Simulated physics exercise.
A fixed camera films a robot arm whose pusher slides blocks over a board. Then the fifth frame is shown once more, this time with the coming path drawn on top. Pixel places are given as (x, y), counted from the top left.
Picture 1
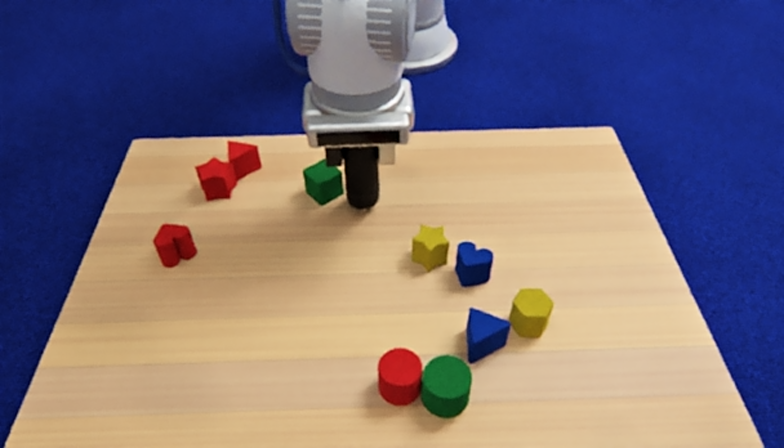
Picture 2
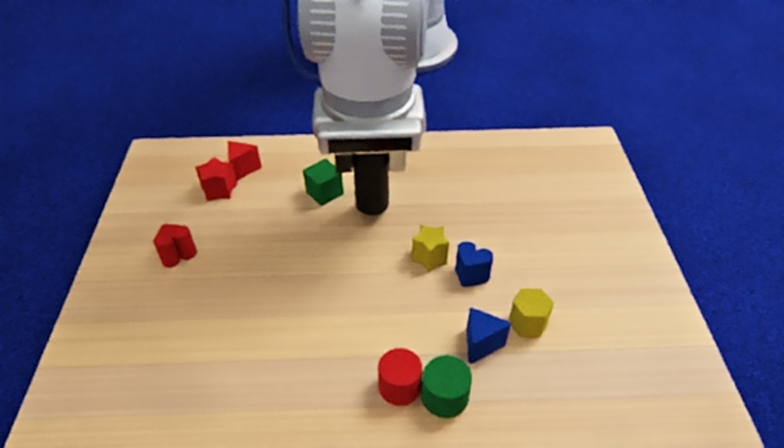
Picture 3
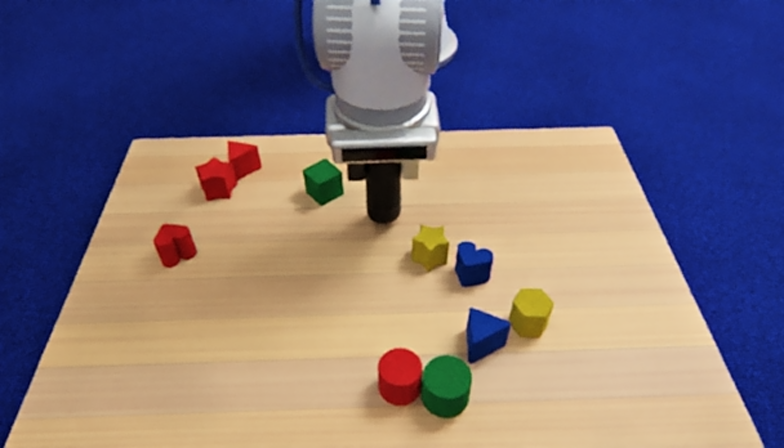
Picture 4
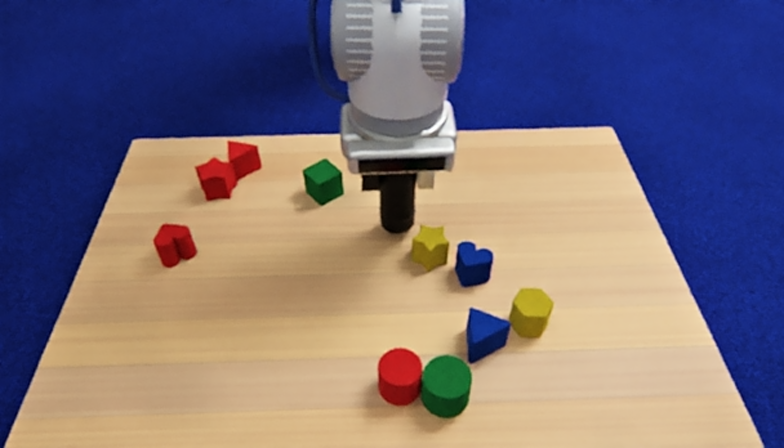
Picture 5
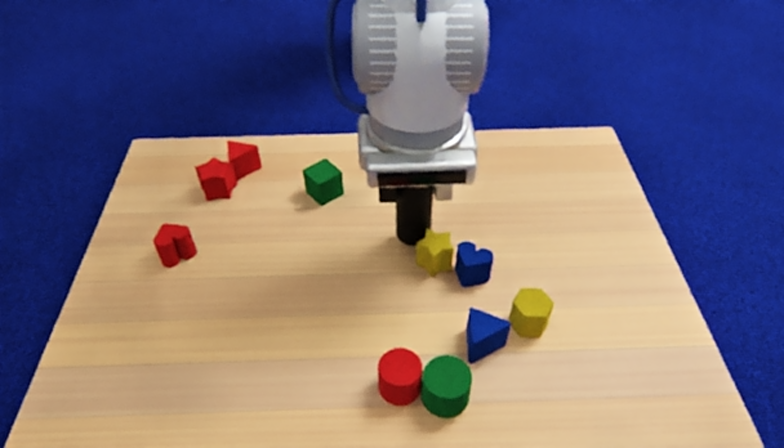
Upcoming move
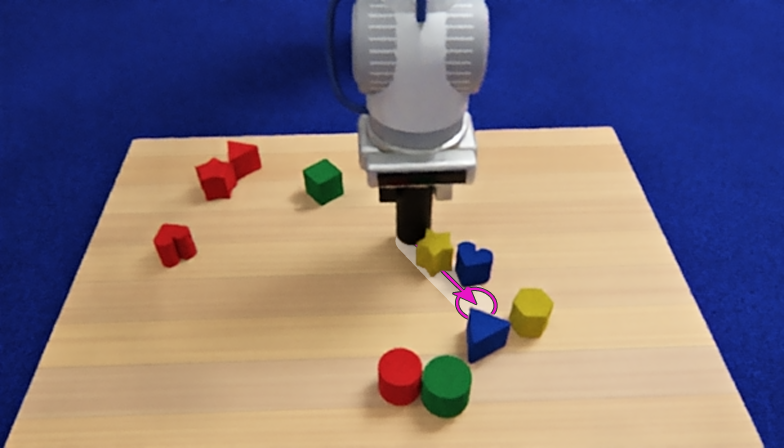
A pale wooden board on a blue surface is seen from above at an angle by a still camera. Red blocks sit at the left, a green cube near the top, yellow and blue blocks at the right, and red and green cylinders near the bottom. A grey-white robot arm slides its black tip rightward and slightly down, nudging the yellow star a little.
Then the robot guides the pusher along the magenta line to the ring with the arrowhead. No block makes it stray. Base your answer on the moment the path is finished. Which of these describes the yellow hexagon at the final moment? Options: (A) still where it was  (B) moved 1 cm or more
A
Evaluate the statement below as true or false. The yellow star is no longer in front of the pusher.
Verdict: False.
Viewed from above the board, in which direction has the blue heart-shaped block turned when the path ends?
It is turned anticlockwise.
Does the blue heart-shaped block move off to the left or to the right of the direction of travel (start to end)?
The shift goes left.
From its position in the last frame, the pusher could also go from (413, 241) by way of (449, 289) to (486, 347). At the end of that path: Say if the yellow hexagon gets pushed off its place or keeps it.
That block gets shifted.
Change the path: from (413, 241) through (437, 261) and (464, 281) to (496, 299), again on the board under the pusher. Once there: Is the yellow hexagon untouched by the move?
No.
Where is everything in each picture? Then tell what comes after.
Lower end of the pusher (363, 199), tops of blocks, yellow star (431, 236), blue heart-shaped block (474, 253), blue triangle (485, 324), yellow hexagon (534, 301), in the first picture.
Pusher (372, 205), blocks as before, in the second picture.
Pusher (384, 213), blocks as before, in the third picture.
Pusher (397, 222), blocks as before, in the fourth picture.
Pusher (413, 234), yellow star (436, 241), blue heart-shaped block (474, 253), blue triangle (485, 324), yellow hexagon (534, 301), in the fifth picture.
The drawn path runs in a line from (413, 241) to (476, 304).
On the path given first. Halfway along, pusher (444, 264); yellow star (462, 274), turned 30° clockwise; blue heart-shaped block (502, 270), turned 45° anticlockwise.
At the end, pusher (477, 297); yellow star (491, 310), turned 45° clockwise; blue heart-shaped block (517, 274), turned 90° anticlockwise; blue triangle (492, 339); yellow hexagon not moved.
